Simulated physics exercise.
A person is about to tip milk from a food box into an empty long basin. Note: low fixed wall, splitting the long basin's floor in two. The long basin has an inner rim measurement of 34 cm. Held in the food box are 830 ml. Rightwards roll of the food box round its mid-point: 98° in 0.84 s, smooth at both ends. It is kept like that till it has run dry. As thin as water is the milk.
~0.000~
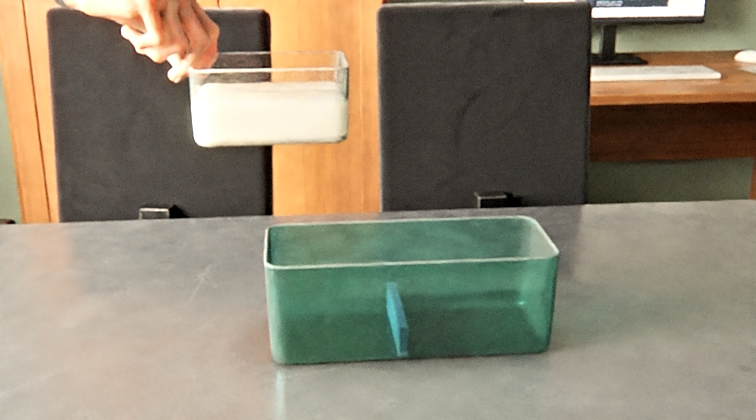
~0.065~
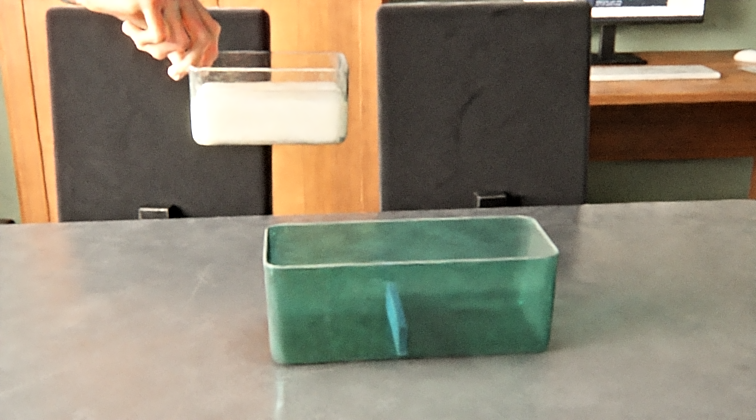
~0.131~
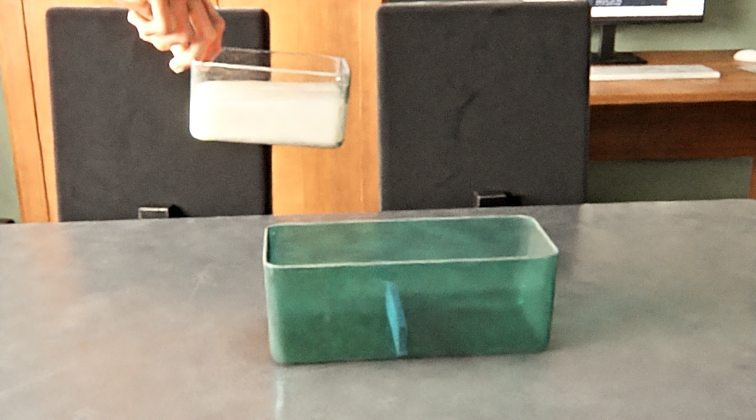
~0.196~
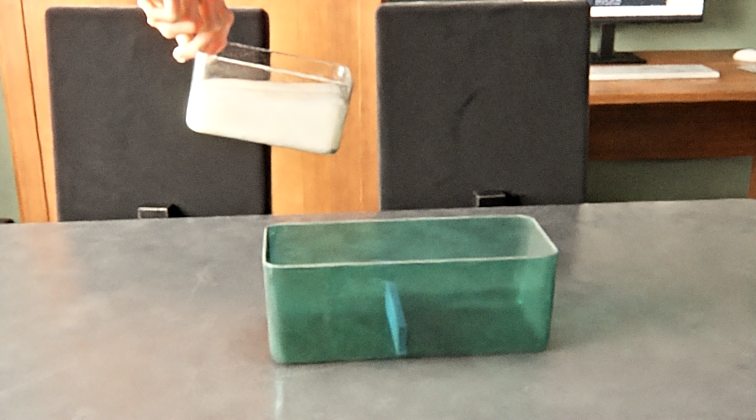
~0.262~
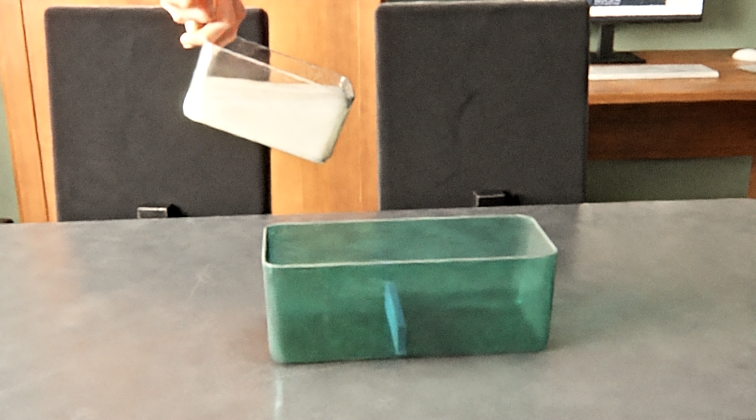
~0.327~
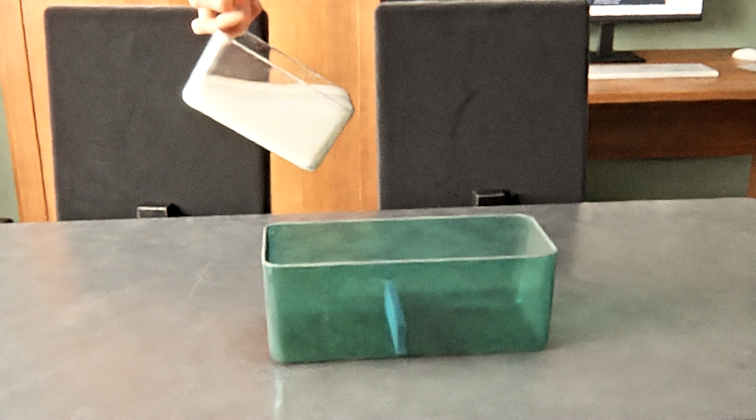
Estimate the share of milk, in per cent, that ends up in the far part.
About 51 per cent.
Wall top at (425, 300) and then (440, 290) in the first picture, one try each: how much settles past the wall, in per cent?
15 per cent first, 5 per cent second.
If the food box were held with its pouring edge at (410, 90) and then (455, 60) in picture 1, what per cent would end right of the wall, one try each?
I'd say 85 percent on the first go, 80 percent on the next.
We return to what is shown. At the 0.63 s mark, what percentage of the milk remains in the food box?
Close to 32 percent of the liquid remains at that time.
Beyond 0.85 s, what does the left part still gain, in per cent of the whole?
It comes to some 20 per cent.
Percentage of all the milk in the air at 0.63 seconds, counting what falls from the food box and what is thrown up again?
It comes to about 46 percent.
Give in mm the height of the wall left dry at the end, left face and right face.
Looks like roughly 20 mm on the left and roughly 22 mm on the right.
By 0.63 s the tilt is 84° and 32 per cent is still to pour, 2 is left of the wall and 20 right of it.
By 0.85 s the tilt is 98° and 13 per cent is still to pour, 25 is left of the wall and 51 right of it.
By 1.09 s the tilt is 98° and 3 per cent is still to pour, 38 is left of the wall and 51 right of it.
By 1.34 s the tilt is 98° and 0 per cent is still to pour, 43 is left of the wall and 51 right of it.
At rest 44 per cent lies left of the wall, 51 right of it and 5 outside.
